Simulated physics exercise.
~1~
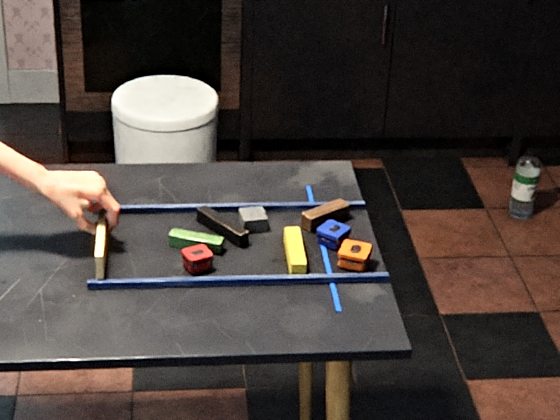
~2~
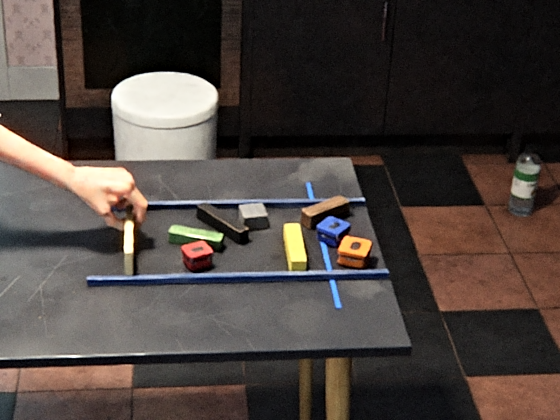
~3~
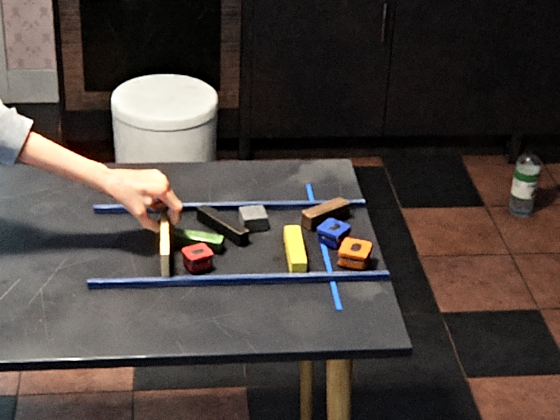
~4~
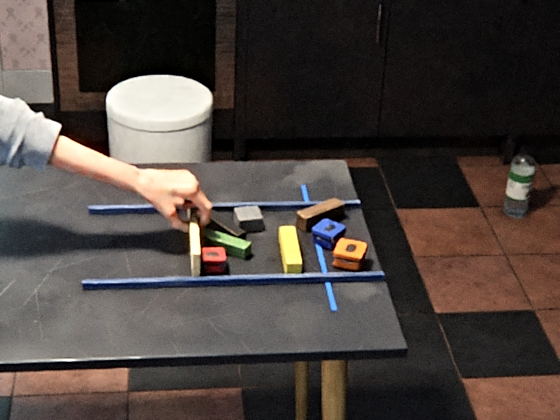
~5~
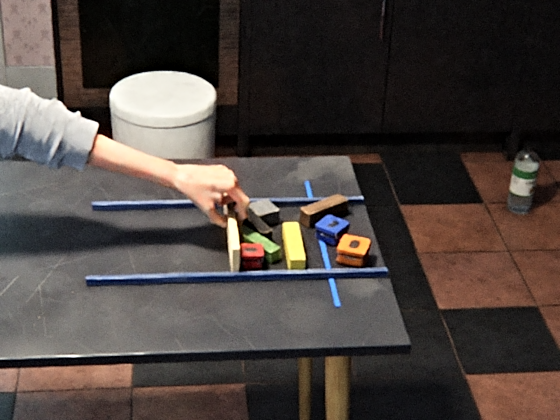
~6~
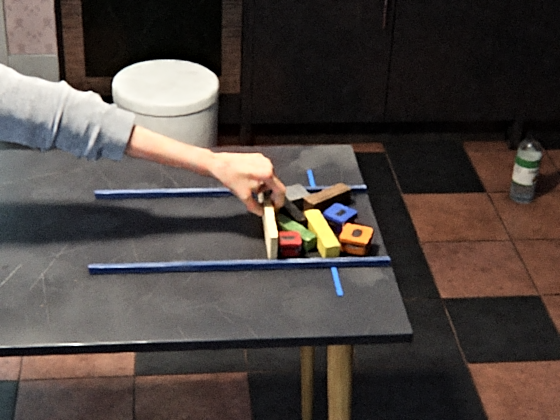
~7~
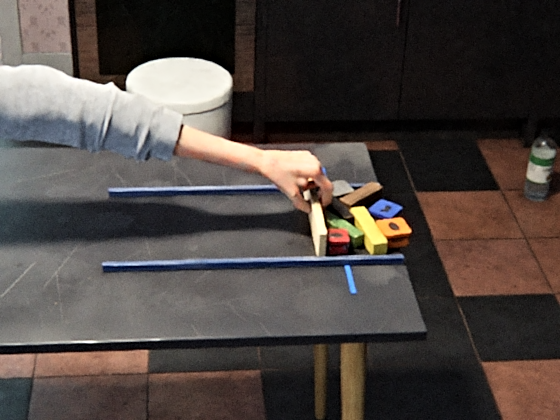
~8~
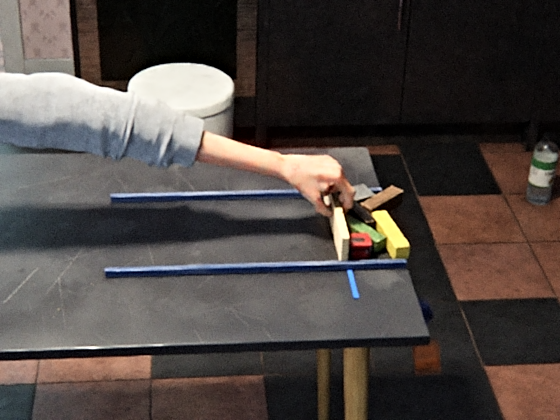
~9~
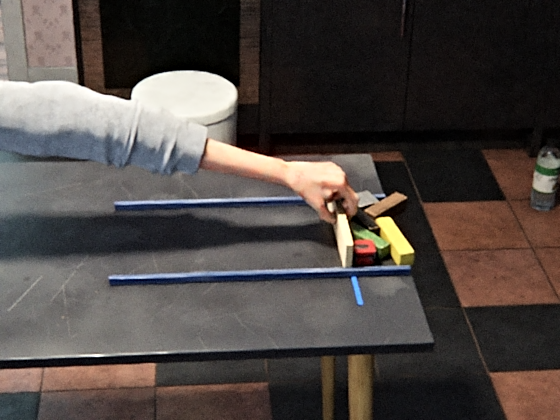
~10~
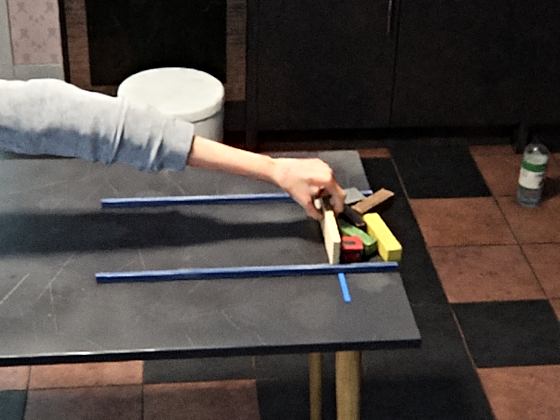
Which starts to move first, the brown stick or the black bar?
The black bar starts to move first. The brown stick stays put until later, when the board has pushed the pieces closer to the table's end.
